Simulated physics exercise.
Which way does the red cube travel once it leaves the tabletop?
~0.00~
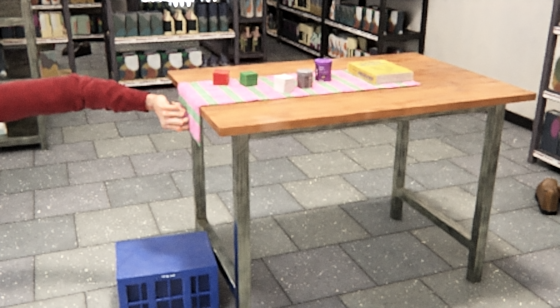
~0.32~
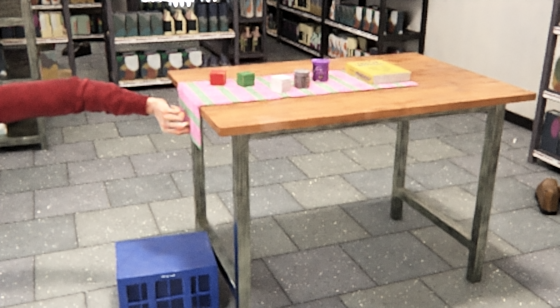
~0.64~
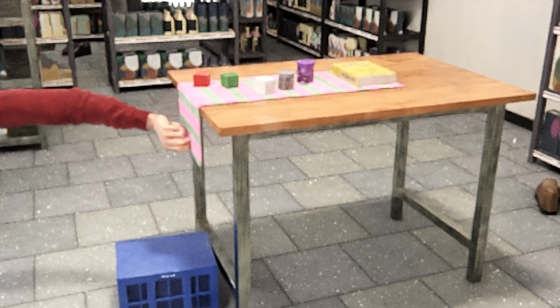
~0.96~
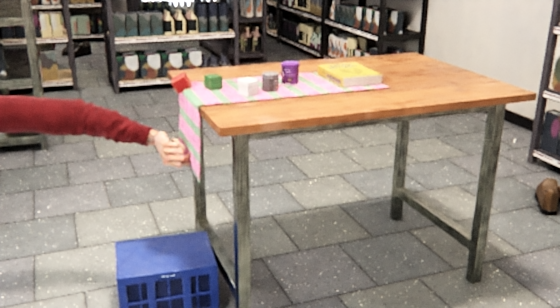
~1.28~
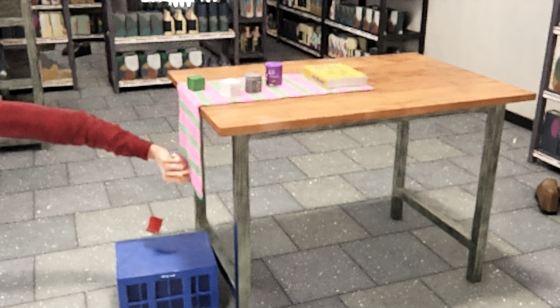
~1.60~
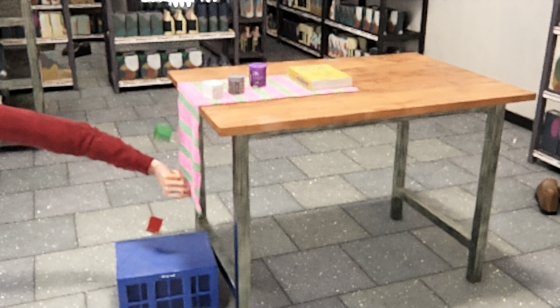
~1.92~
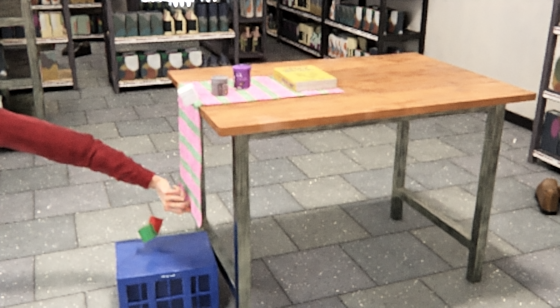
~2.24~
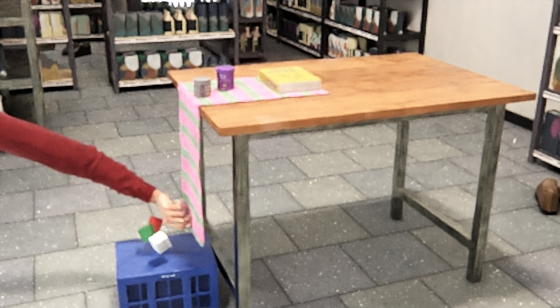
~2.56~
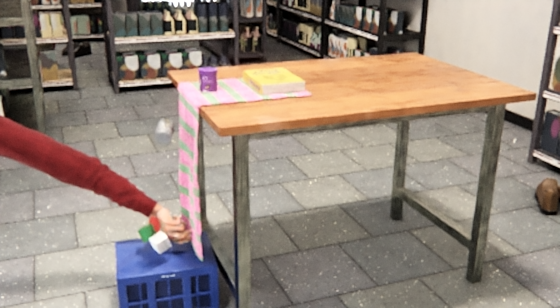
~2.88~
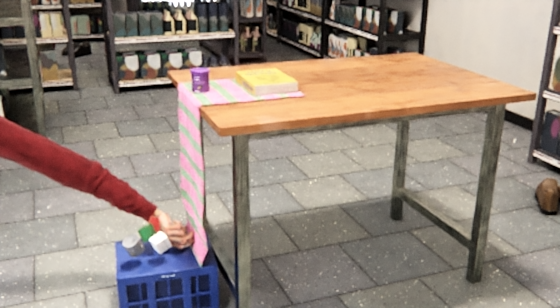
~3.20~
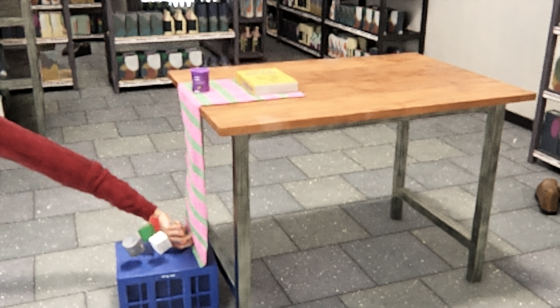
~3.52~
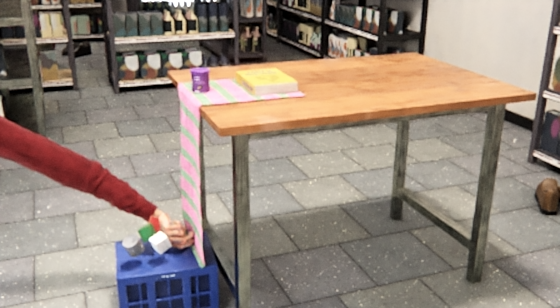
The red cube drops down from the left edge of the table toward the blue crate.
